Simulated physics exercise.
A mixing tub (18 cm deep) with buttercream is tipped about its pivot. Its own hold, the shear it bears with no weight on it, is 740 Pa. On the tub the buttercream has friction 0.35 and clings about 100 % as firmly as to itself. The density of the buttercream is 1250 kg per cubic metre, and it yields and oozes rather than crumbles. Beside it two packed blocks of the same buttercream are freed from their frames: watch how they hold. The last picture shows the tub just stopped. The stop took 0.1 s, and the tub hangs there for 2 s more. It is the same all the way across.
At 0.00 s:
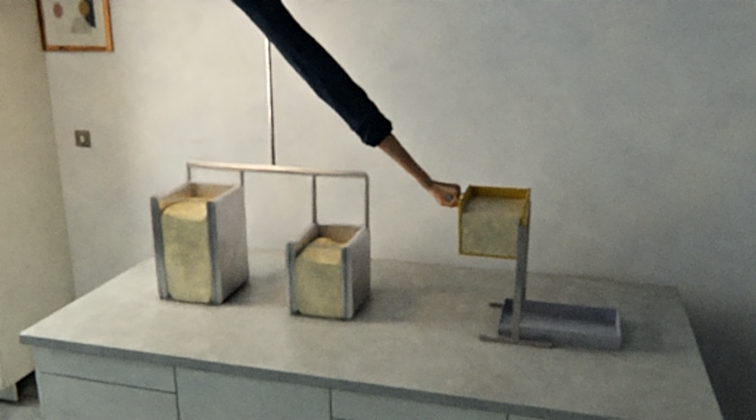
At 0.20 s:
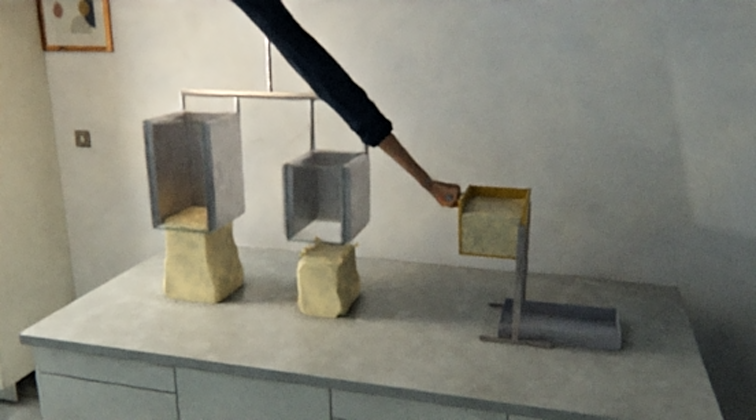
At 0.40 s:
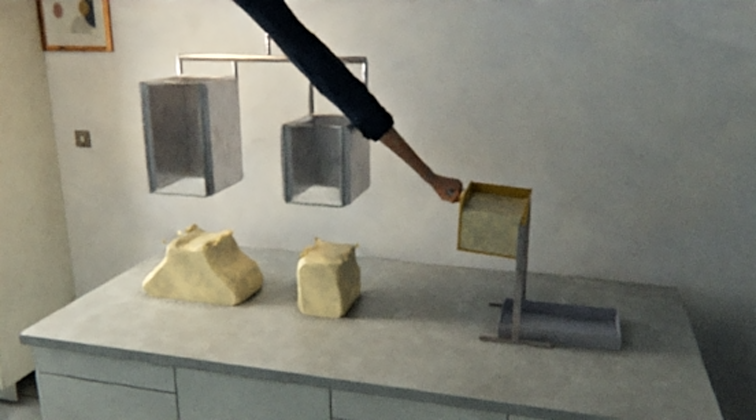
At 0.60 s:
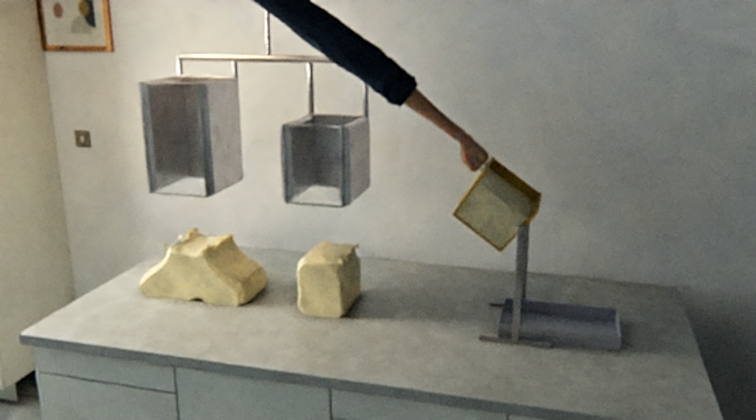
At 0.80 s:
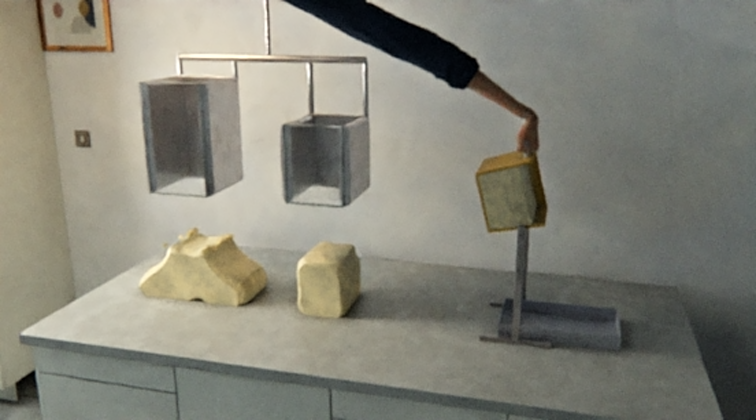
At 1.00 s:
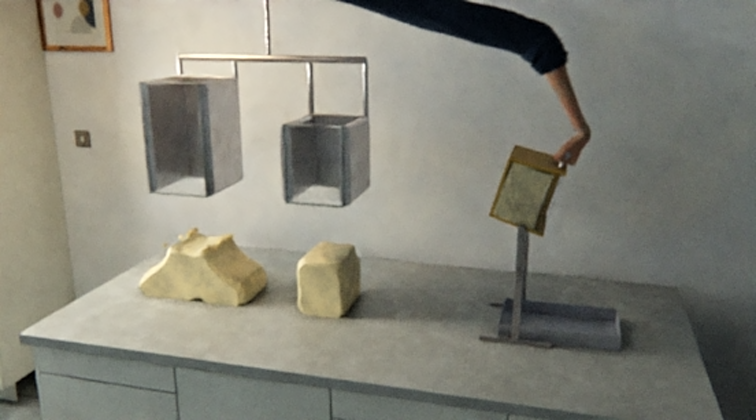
In a plain grey-walled room, a fixed, slightly raised view looks across a pale grey counter. Two open grey boxes packed with pale yellow buttercream stand left and centre, and a yellow-edged tub of it sits on a post above a grey tray at right. The boxes rise, the left block slumps into a wide mound while the smaller keeps its shape, and a dark-sleeved arm turns the tub clockwise past upright.
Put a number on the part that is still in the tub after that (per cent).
It comes to some 43 %.
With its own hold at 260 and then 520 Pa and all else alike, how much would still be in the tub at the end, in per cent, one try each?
In turn about 20 %, 35 %.
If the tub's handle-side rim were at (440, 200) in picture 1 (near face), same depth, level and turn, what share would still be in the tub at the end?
It would be near 30 %.
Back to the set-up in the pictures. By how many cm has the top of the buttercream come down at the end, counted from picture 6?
Some 12 cm.
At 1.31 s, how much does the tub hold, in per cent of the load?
About 75 %.
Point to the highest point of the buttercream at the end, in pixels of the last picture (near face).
Around (515, 200).
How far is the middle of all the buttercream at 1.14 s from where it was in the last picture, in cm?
Roughly 3 cm.
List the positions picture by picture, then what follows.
Handle-side rim at (461, 202), tilt 0 degrees; highest point of the buttercream at (471, 213); test blocks 36 cm, 23 cm high (left to right), in the first frame.
Handle-side rim at (461, 202), tilt 0 degrees; highest point of the buttercream at (471, 213); test blocks 32 cm, 22 cm high (left to right), in the second frame.
Handle-side rim at (463, 198), tilt 4 degrees; highest point of the buttercream at (467, 210); test blocks 23 cm, 22 cm high (left to right), in the third frame.
Handle-side rim at (486, 173), tilt 35 degrees; highest point of the buttercream at (482, 184); test blocks 21 cm, 22 cm high (left to right), in the fourth frame.
Handle-side rim at (531, 163), tilt 75 degrees; highest point of the buttercream at (516, 168); test blocks 21 cm, 22 cm high (left to right), in the fifth frame.
Handle-side rim at (564, 177), tilt 106 degrees; highest point of the buttercream at (516, 164); test blocks 21 cm, 22 cm high (left to right), in the sixth frame.
By 1.14 s, the tub is at 106 degrees and holds 100 %.
By 1.31 s, the tub is at 106 degrees and holds 75 %.
By 1.48 s, the tub is at 106 degrees and holds 44 %.
By 1.65 s, the tub is at 106 degrees and holds 43 %.
By 3.00 s, at the end, the tub is at 106 degrees and holds 43 %.
